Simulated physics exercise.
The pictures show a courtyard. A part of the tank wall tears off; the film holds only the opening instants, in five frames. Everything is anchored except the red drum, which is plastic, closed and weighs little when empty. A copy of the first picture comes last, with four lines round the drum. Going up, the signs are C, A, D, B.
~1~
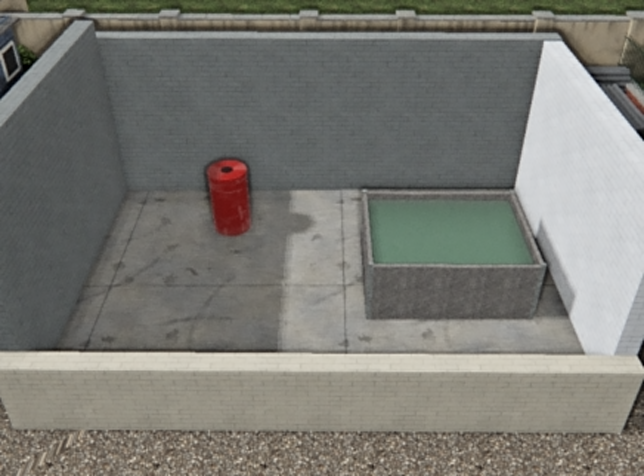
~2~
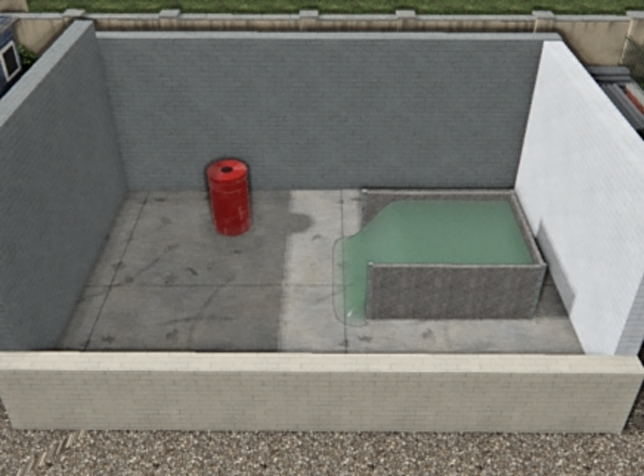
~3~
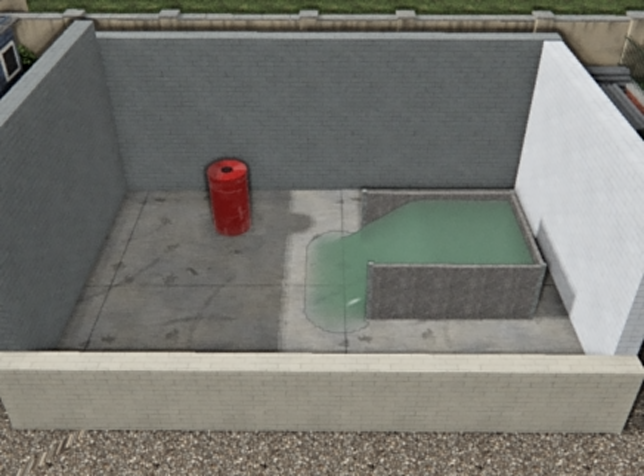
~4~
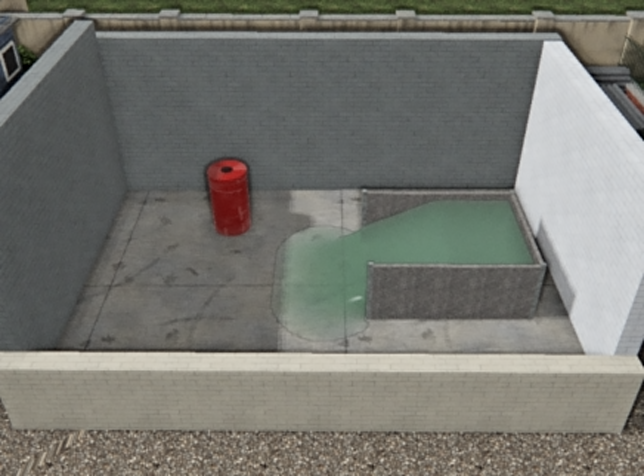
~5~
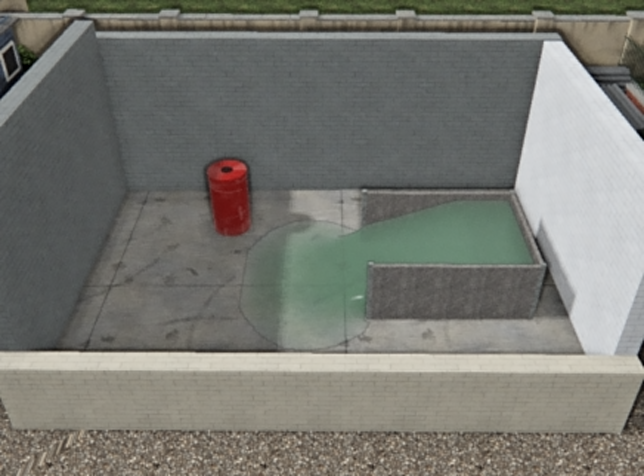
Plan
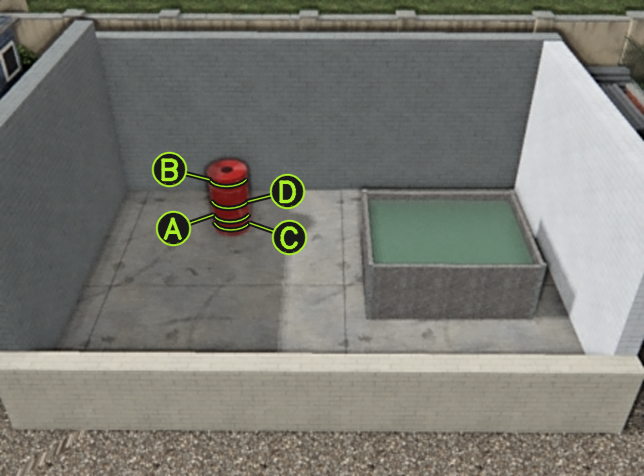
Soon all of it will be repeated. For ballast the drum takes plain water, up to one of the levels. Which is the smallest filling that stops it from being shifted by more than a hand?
D will do.
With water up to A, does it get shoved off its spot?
Yes, that goes wrong.
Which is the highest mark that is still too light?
Here it is mark A.
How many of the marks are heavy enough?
Two.
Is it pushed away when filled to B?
No, that is safe.
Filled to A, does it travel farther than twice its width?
No, less.
On the marked copy, A at (229, 222); B at (226, 186); C at (230, 230); D at (228, 208); from the bottom up C, A, D, B.
If A is chosen, it is pushed about half its own width away.
If B is chosen, it does not move.
If C is chosen, it is pushed about twice its own width away.
If D is chosen, it does not move.
